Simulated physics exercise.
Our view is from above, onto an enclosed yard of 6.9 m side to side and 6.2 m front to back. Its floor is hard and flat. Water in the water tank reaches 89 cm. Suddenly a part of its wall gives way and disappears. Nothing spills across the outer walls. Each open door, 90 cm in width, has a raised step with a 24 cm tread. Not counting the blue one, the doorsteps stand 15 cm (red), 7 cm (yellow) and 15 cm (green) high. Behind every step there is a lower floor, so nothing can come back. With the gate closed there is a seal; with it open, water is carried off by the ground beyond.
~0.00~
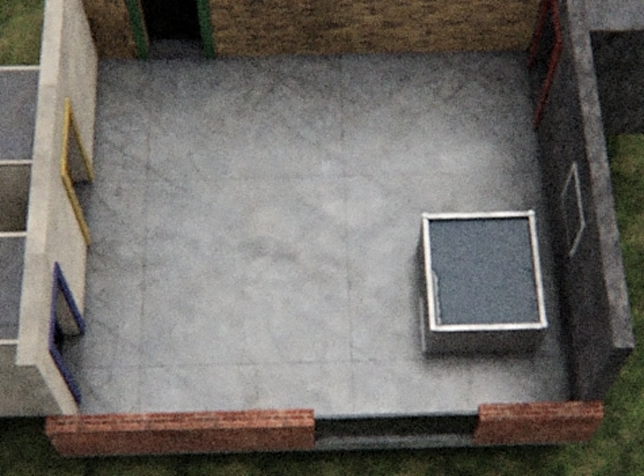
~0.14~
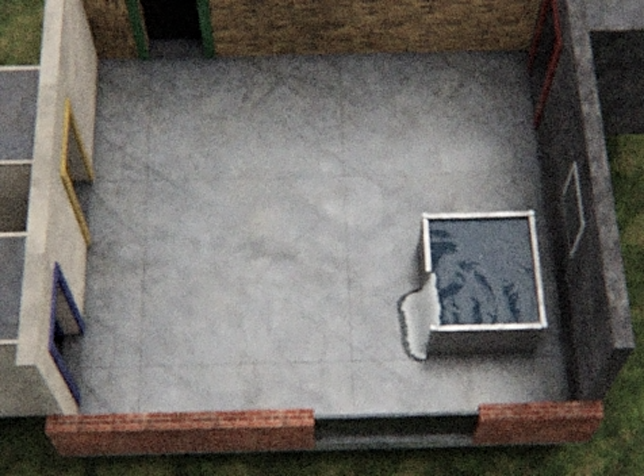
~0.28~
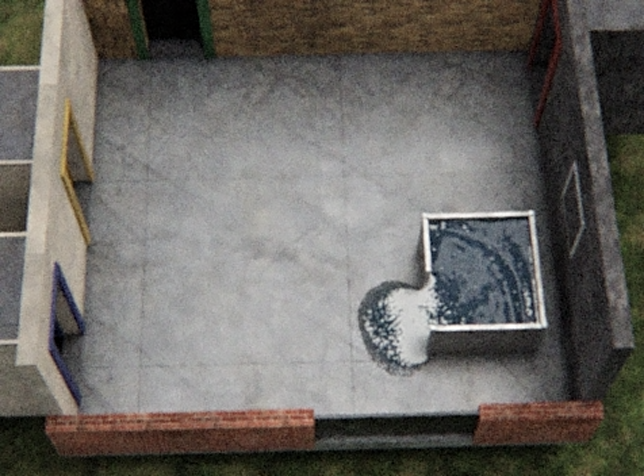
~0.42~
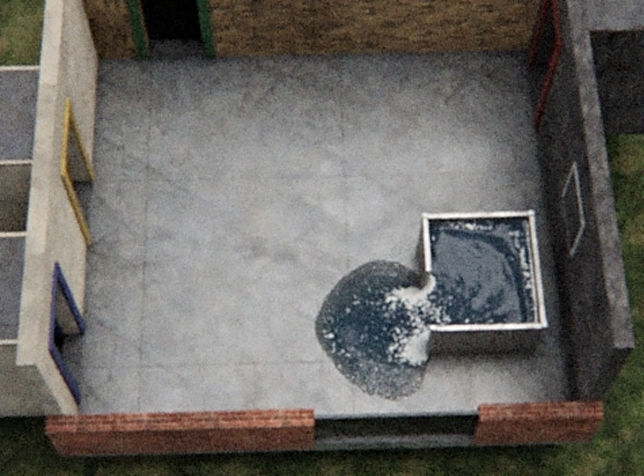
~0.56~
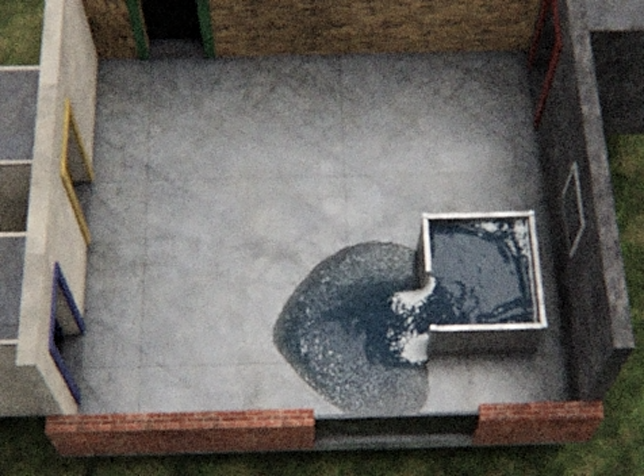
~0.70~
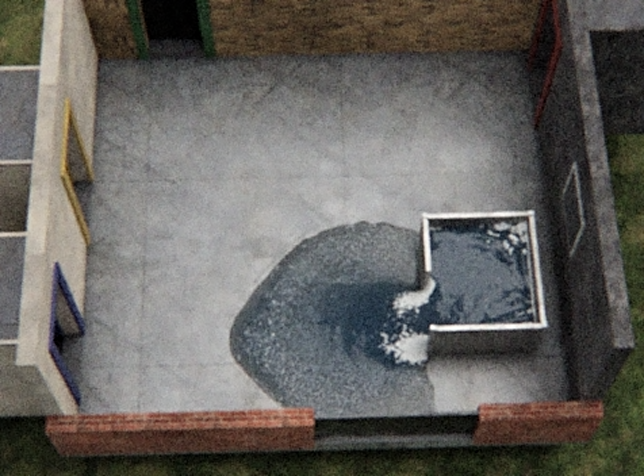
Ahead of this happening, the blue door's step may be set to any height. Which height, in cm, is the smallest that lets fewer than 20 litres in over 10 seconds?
The smallest is roughly 26 cm.
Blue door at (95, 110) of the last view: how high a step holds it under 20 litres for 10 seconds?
It needs roughly 9.5 cm.
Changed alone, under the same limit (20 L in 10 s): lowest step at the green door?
For the green door, about 8.5 cm.
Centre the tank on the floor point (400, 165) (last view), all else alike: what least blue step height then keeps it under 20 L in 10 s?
Roughly 11.5 centimetres.
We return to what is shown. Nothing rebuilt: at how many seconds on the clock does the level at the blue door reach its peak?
Crest at t of about 2.4 s.
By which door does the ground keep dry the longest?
Door: Red.
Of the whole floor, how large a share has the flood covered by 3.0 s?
Near 50 per cent of the open floor.
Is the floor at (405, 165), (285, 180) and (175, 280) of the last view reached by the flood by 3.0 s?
First bone-dry, second wet through, third wet through.
After 1.4 s water covers 35 % of the floor, deepest (40 cm) near (422, 339); 9 cm at the blue door, 0 litres in over its 6 cm step.
After 3.0 s water covers 50 % of the floor, deepest (28 cm) near (106, 371); 24 cm at the blue door, 166 litres in over its 6 cm step.
After 10.0 s water covers 90 % of the floor, deepest (8 cm) near (96, 101); 6 cm at the blue door, 398 litres in over its 6 cm step.
At the blue door as built, the water arrived by 1.3 s and peaked near 30 cm at 2.4 s.
Run again over the same 10 s with other heights there, 30 litres in over 23.5 cm, 6 litres over 31.5 cm. The limit of 20 litres is kept from about 26 cm up.
